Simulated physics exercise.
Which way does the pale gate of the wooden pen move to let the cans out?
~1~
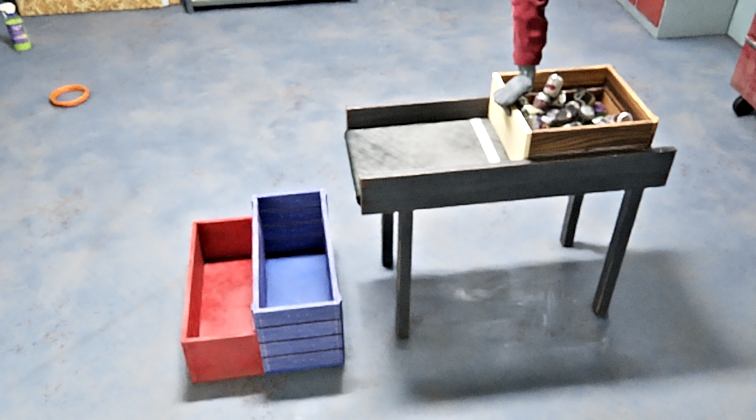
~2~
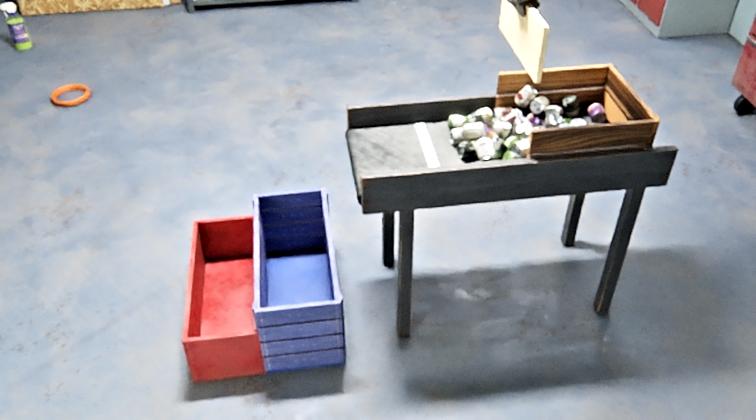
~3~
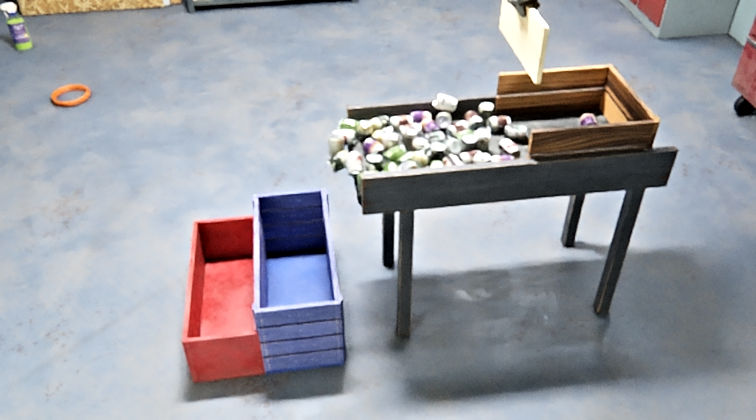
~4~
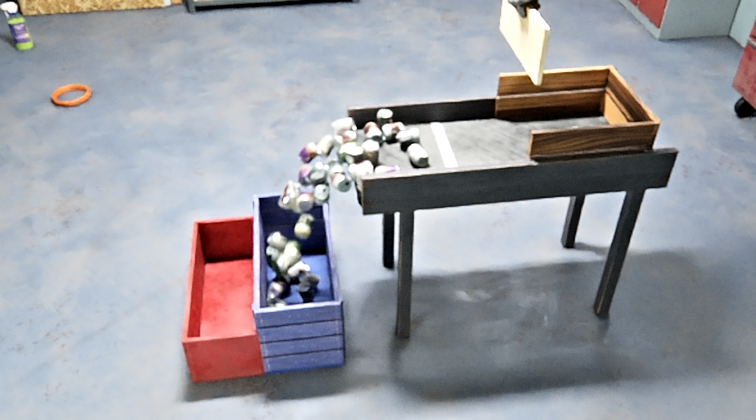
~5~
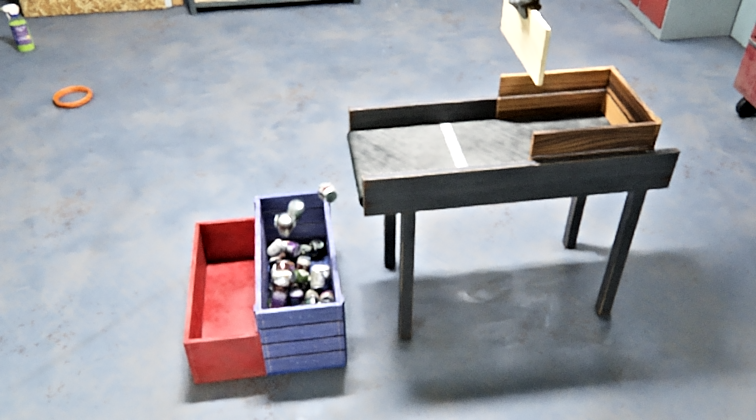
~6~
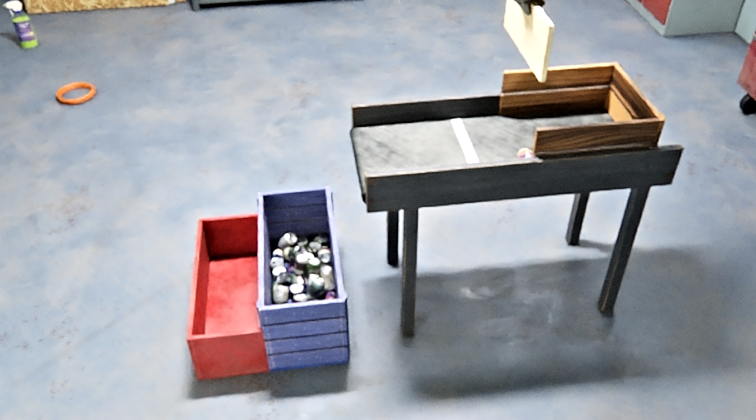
The gate moves up, and it stays raised above the pen while the cans spill out along the belt.
